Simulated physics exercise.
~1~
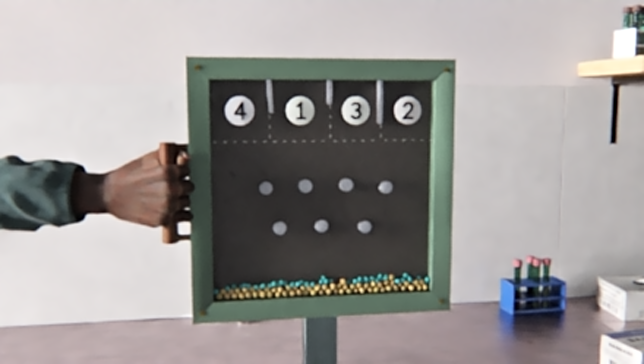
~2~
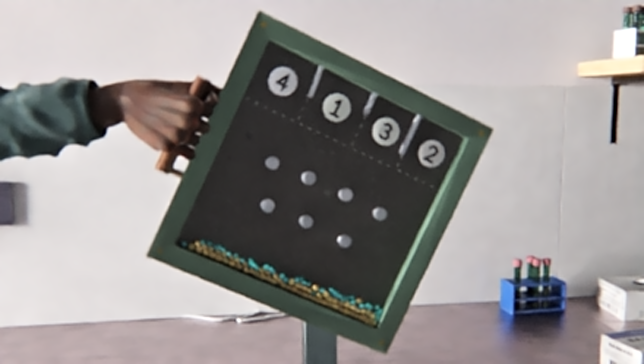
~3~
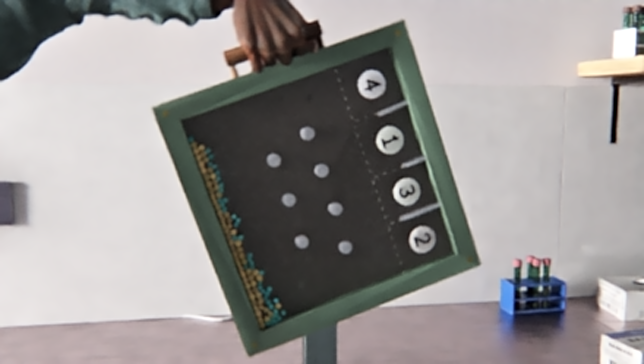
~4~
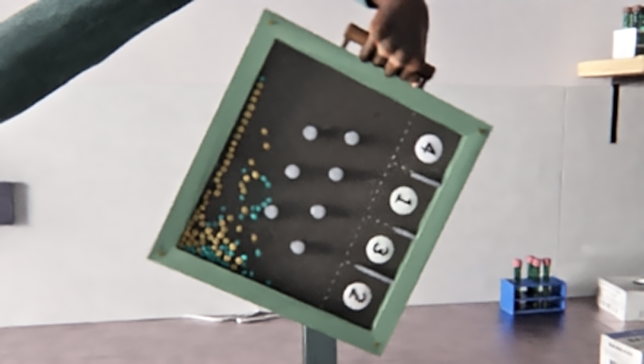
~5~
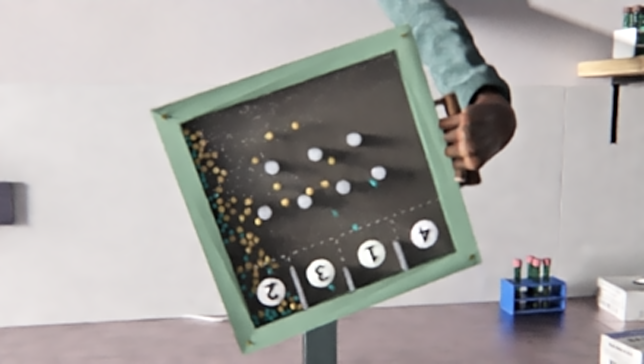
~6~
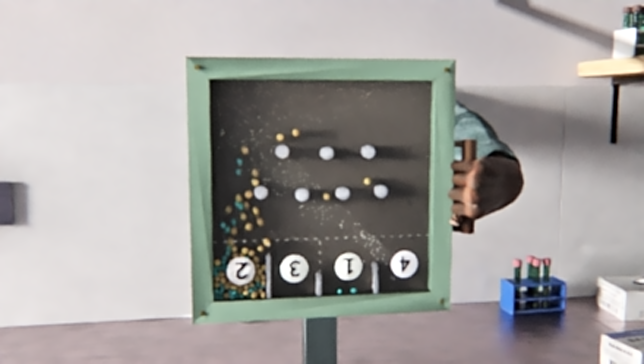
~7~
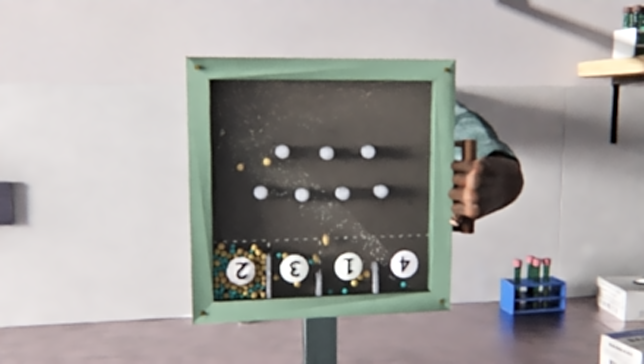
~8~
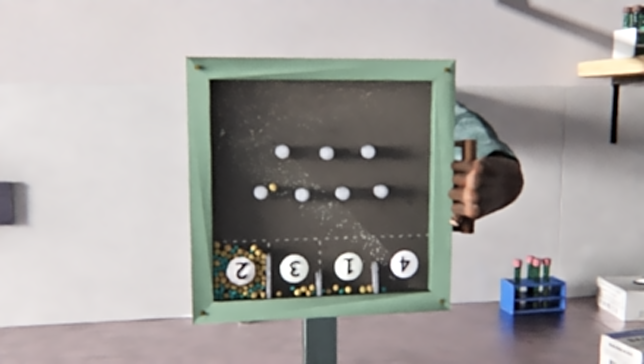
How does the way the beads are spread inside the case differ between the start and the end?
At the start the beads lie in a thin layer across the whole bottom of the case, on the side away from the numbered pockets. At the end they are in the pockets, now at the bottom, with most of them heaped in the lower-left one marked two.
